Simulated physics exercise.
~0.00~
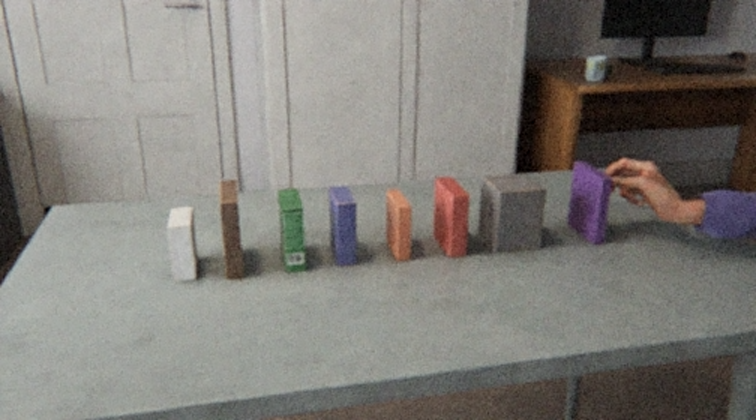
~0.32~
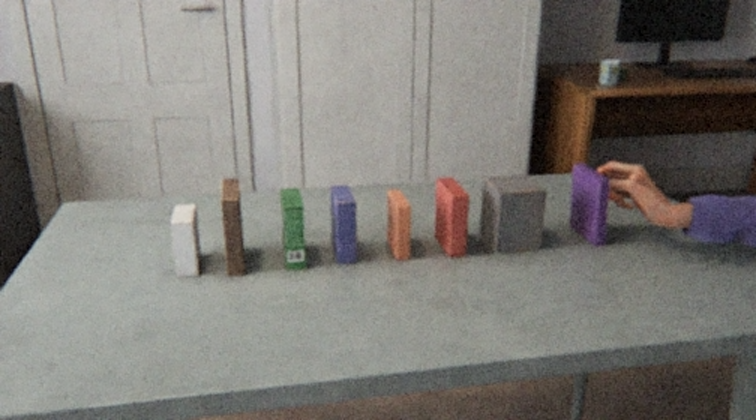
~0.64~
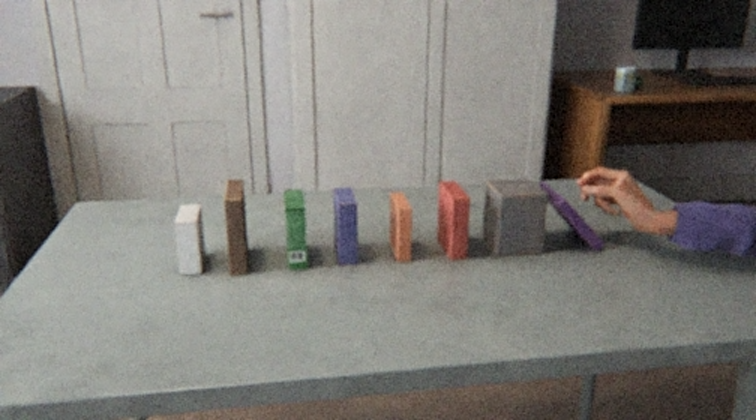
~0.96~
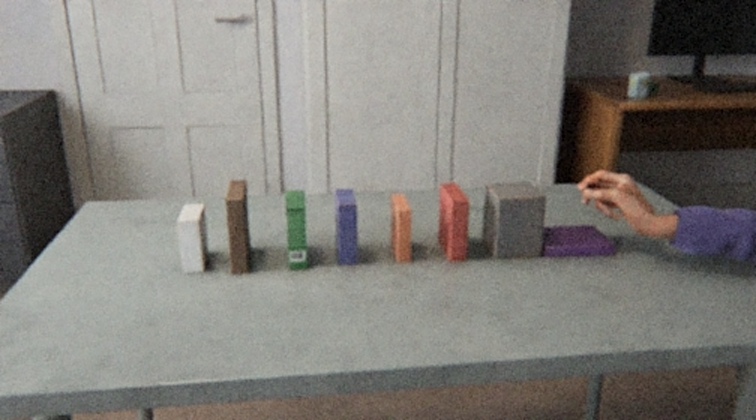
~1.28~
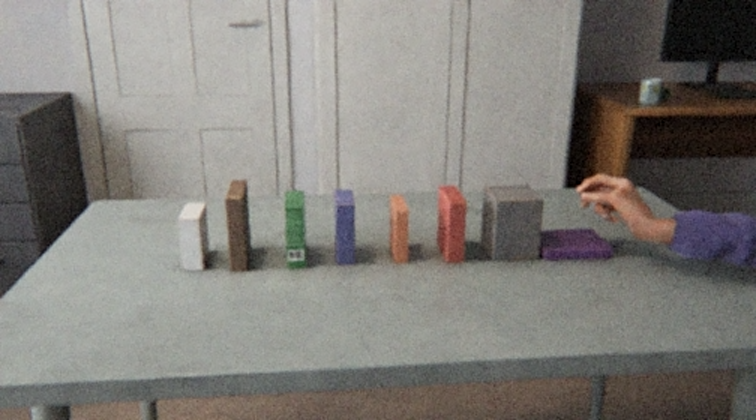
A hand tipping a purple block, which falls flat beside the grey block while the row of seven others stays standing.
